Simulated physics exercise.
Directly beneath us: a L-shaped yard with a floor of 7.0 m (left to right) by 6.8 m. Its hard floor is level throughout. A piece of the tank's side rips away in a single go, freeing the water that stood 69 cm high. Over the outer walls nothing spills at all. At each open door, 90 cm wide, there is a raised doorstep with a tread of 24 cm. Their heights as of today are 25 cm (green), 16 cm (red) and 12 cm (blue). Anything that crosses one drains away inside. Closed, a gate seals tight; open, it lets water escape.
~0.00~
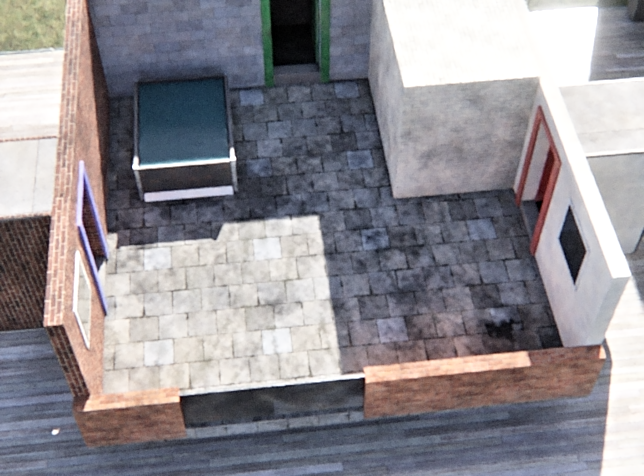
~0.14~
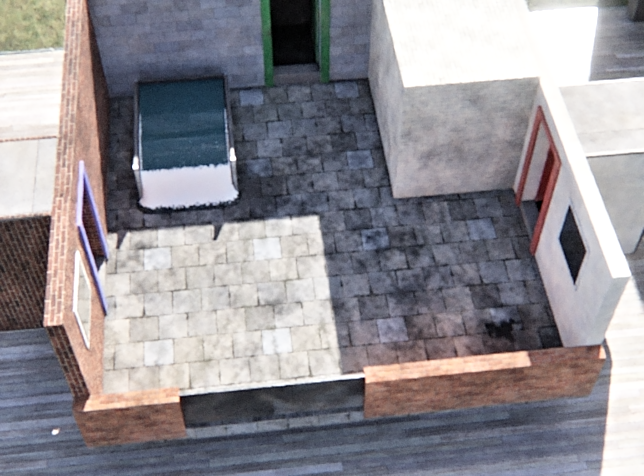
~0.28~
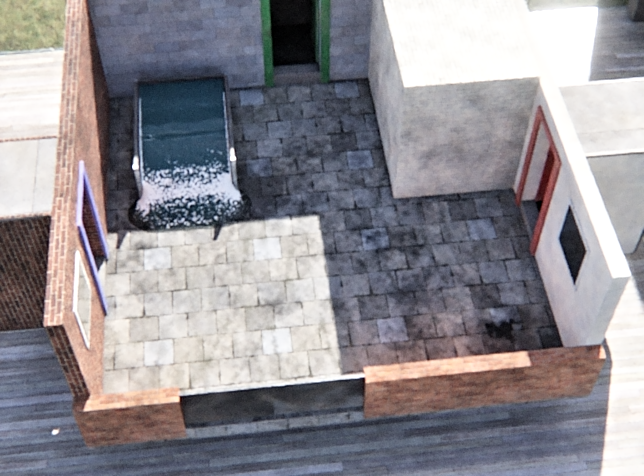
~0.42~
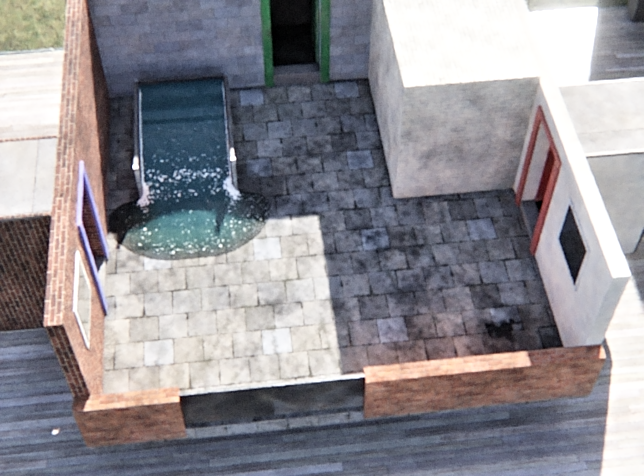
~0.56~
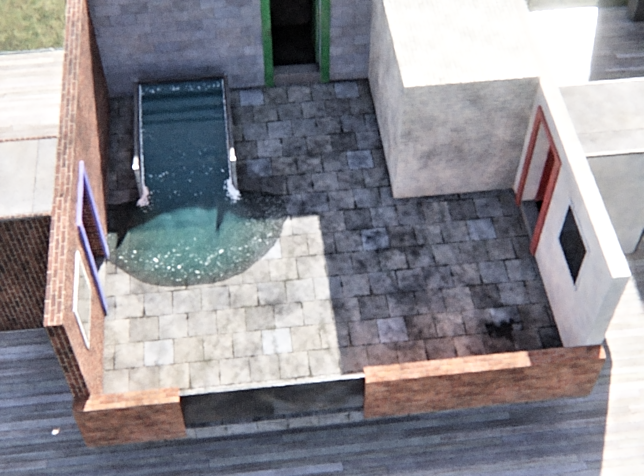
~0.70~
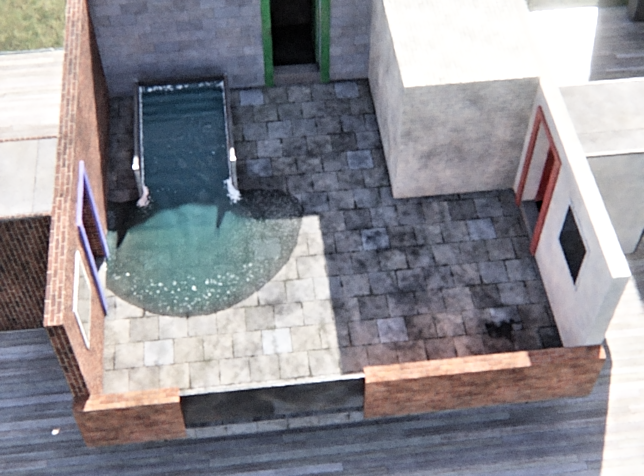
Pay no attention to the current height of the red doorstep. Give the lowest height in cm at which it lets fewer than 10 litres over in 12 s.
Roughly 14.5 cm.
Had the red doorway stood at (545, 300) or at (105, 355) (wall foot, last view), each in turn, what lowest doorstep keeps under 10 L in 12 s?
In turn: About 13.5 cm, about 18 cm.
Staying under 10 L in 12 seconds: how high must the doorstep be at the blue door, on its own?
The blue door needs around 13.0 cm.
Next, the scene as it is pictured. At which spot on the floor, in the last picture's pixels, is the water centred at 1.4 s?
The water's centre is at about (189, 208).
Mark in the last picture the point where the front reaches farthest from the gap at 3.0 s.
Lab note: Front tip approx. at (528, 379).
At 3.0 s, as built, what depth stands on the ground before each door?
Green 0, red 0, blue 13 cm.
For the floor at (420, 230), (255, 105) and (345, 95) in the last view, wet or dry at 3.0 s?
In turn: Not reached, not reached, dry.
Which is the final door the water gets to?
Last comes the green one.
After 1.4 s water covers 35 % of the floor, deepest (28 cm) near (172, 199); it has not reached the red door.
After 3.0 s water covers 50 % of the floor, deepest (32 cm) near (128, 377); it has not reached the red door.
After 12.0 s water covers 95 % of the floor, deepest (10 cm) near (276, 405); 7 cm at the red door, 6 litres in over its 16 cm doorstep.
At the red door as built, the water arrived by 4.8 s and peaked near 19 cm at 7.6 s.
With a doorstep of 13 cm, 16 litres would have come in within the 12 s; with 17.5 cm, 3 litres. So under 10 litres takes about 14.5 cm.
